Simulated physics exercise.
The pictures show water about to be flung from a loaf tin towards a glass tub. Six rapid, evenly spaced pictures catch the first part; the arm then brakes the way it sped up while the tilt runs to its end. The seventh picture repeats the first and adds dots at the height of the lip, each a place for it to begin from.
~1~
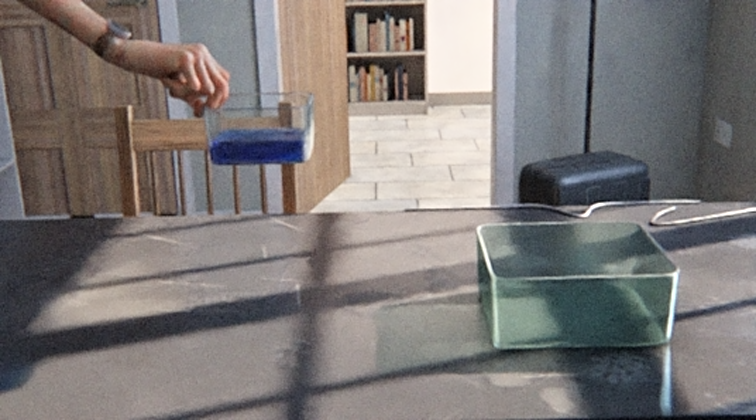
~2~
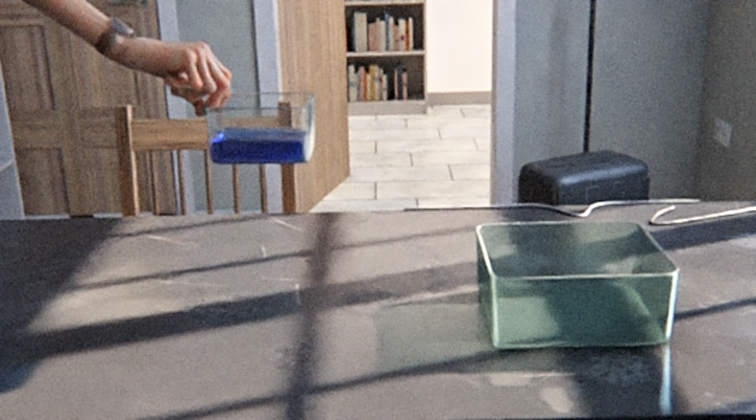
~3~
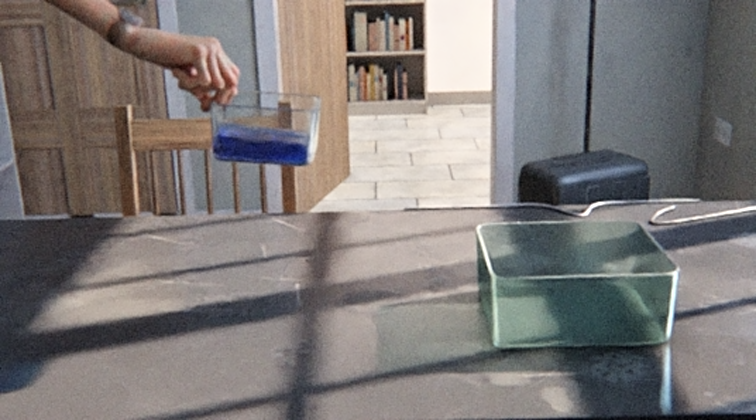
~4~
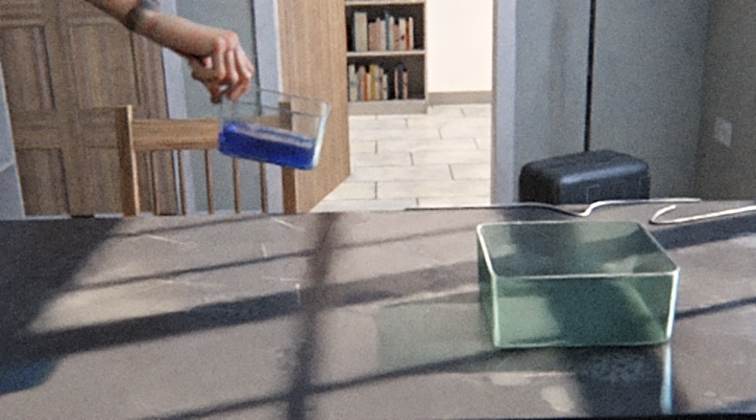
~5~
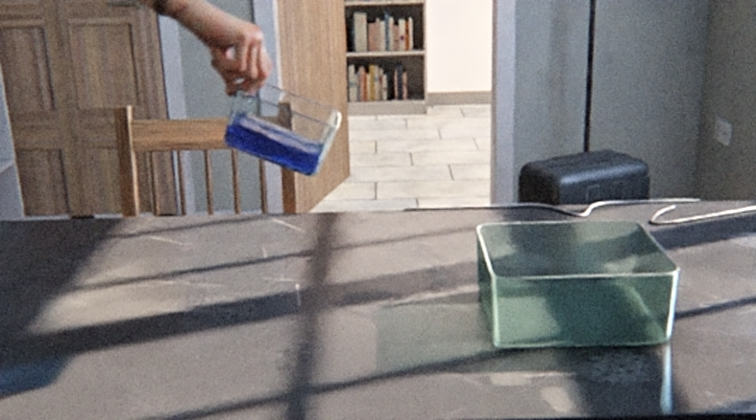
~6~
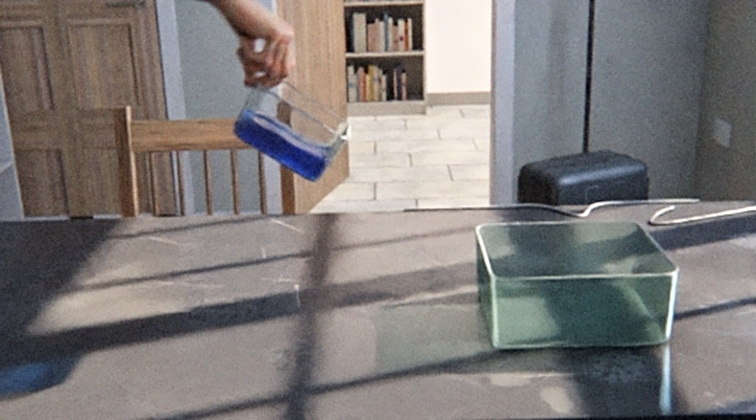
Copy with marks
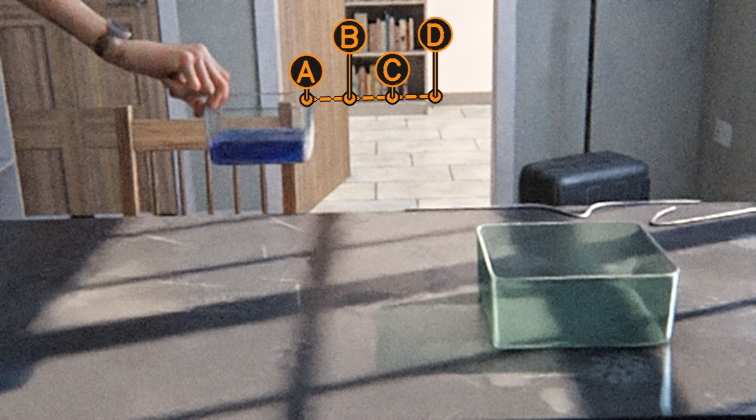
A hand tilts a clear container of blue liquid rightward above a grey table.
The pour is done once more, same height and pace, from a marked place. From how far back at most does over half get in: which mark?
B is the one.
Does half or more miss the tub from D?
No.
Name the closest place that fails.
A.
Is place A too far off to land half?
Yes, that goes wrong.
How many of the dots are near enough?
Three.
In orange, A at (306, 99); B at (349, 98); C at (392, 97); D at (435, 96).
With A, about 3 % lands in the tub, 95 % falls short.
With B, about 82 % lands in the tub, 10 % falls short and 8 % goes beside or beyond.
With C, about 82 % lands in the tub, 5 % falls short and 13 % goes beside or beyond.
With D, about 79 % lands in the tub, 4 % falls short and 16 % goes beside or beyond.
